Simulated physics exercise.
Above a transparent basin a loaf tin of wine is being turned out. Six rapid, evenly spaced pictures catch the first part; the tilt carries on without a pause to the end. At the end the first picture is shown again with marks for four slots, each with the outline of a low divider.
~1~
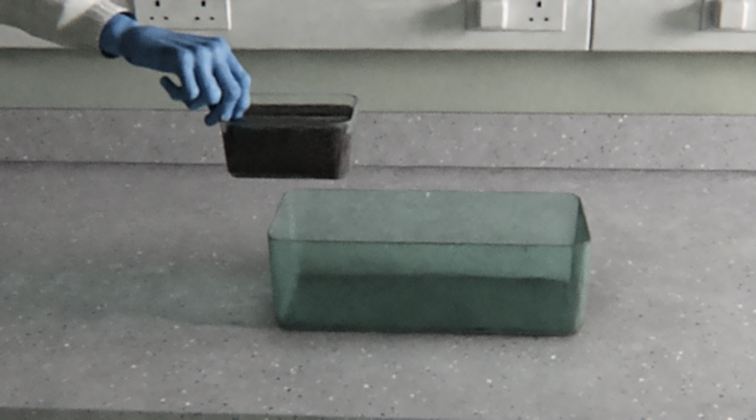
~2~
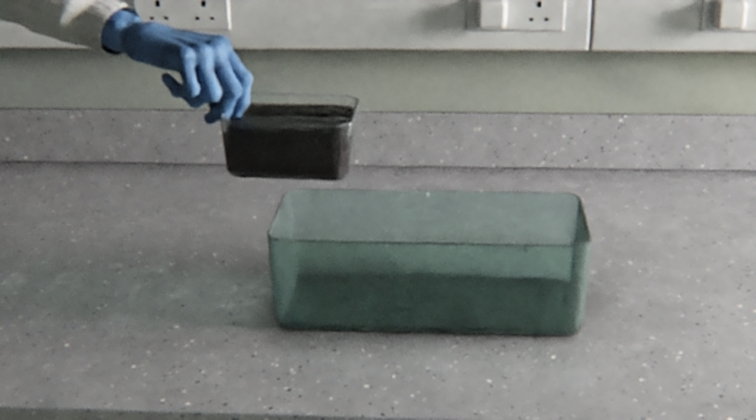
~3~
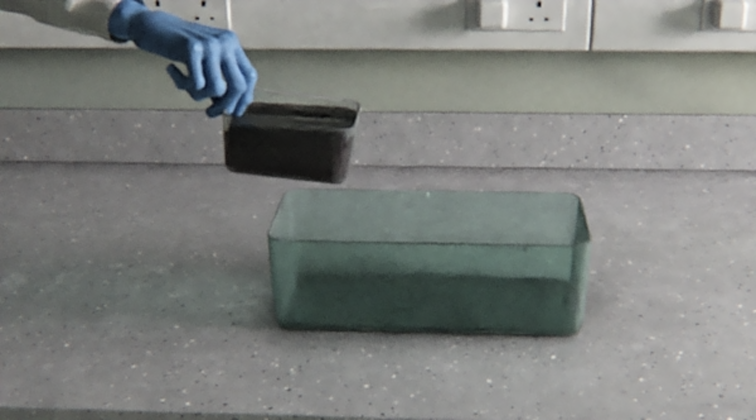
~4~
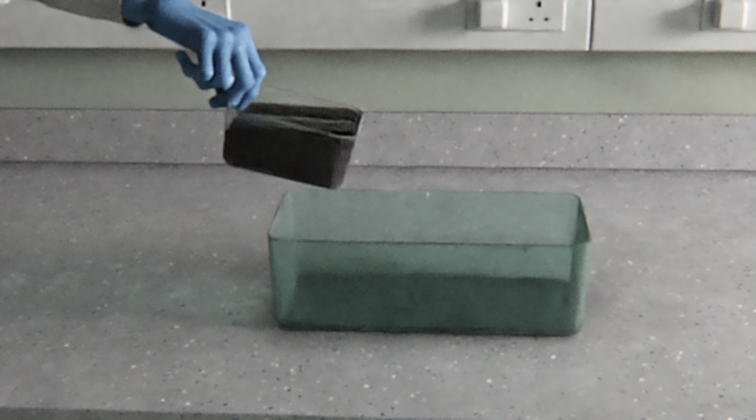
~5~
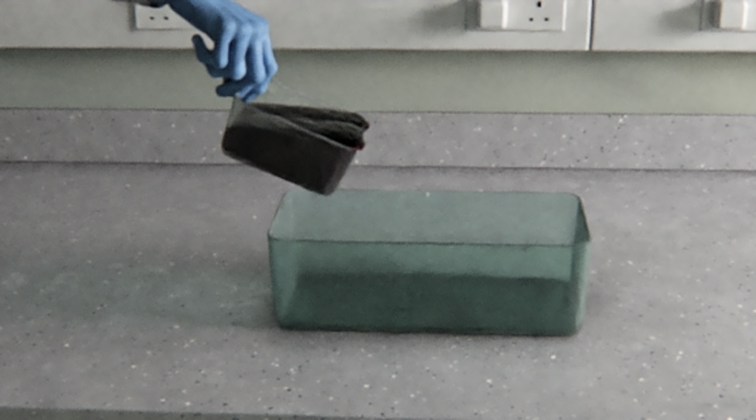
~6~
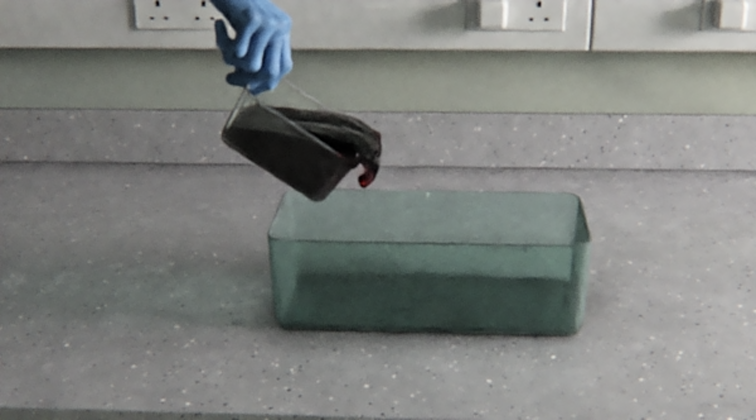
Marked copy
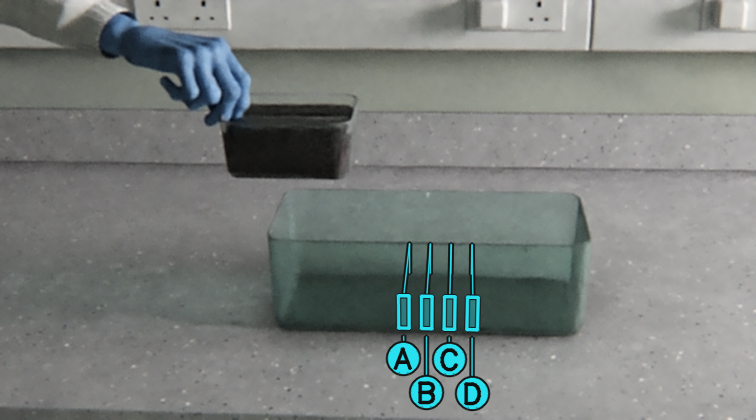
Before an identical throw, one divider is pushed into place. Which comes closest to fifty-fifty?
A is best.
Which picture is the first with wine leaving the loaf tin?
Picture 5.
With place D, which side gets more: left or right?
More ends on the left.
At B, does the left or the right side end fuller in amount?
More ends on the left.
On the marked copy, A at (403, 336); B at (426, 336); C at (449, 337); D at (472, 337).
Choosing A, about 49 % ends left of the wall and 49 % right of it.
Choosing B, about 80 % ends left of the wall and 15 % right of it; 4 % is lost outside.
Choosing C, about 89 % ends left of the wall and 10 % right of it.
Choosing D, about 90 % ends left of the wall and 8 % right of it.
